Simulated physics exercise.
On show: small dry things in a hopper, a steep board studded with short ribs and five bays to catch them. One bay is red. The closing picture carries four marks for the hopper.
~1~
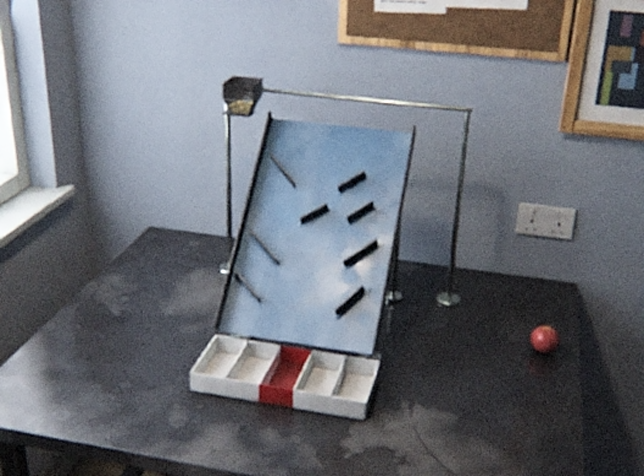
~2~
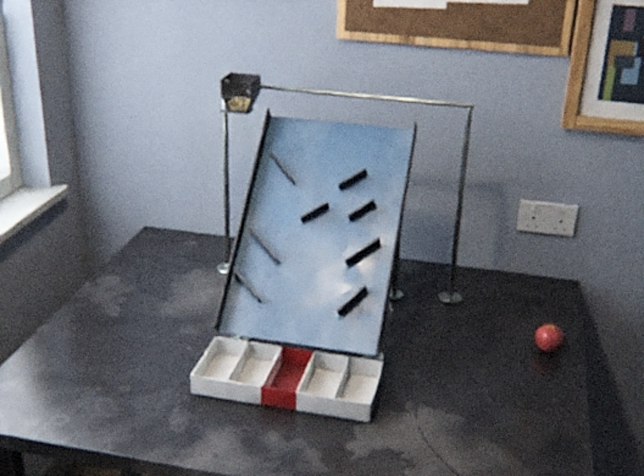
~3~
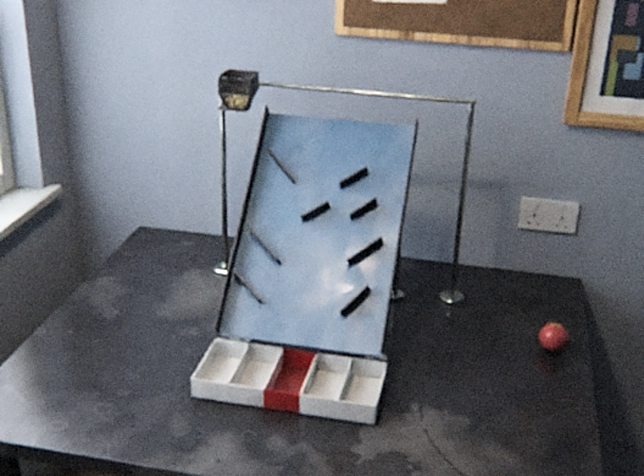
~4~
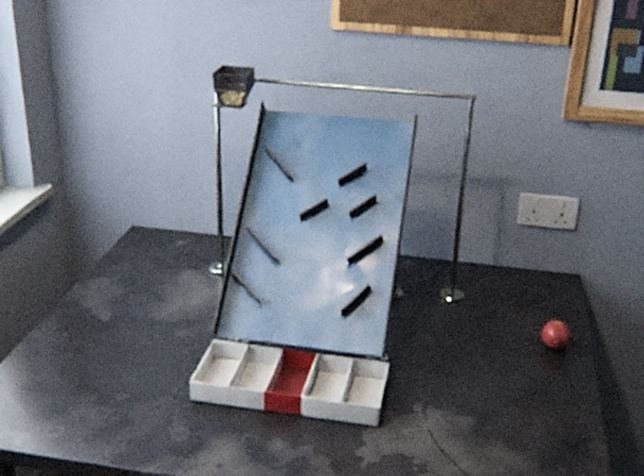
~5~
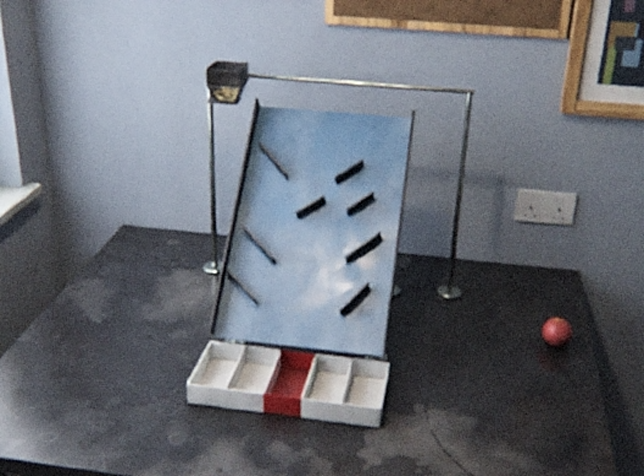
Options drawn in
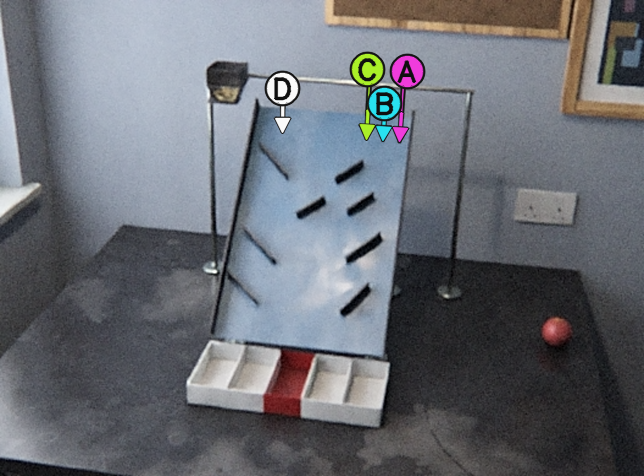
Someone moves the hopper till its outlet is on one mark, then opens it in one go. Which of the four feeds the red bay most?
I would pick mark D.
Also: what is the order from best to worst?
The order is D, C, B, A.
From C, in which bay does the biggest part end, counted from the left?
It is the third one.
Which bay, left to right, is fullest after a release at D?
The third from the left.
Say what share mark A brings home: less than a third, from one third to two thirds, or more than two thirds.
Mark A gives less than a third.
On the marked copy, mark A meets the board at (399, 136); mark B meets the board at (383, 135); mark C meets the board at (366, 134); mark D meets the board at (282, 127).
With A, a small part in the red bay, most in other bays, a small part outside the box.
With B, about a quarter in the red bay, about two thirds in other bays, a small part outside the box.
With C, about two thirds in the red bay, about a third in other bays.
With D, nearly all in the red bay, a small part in other bays.
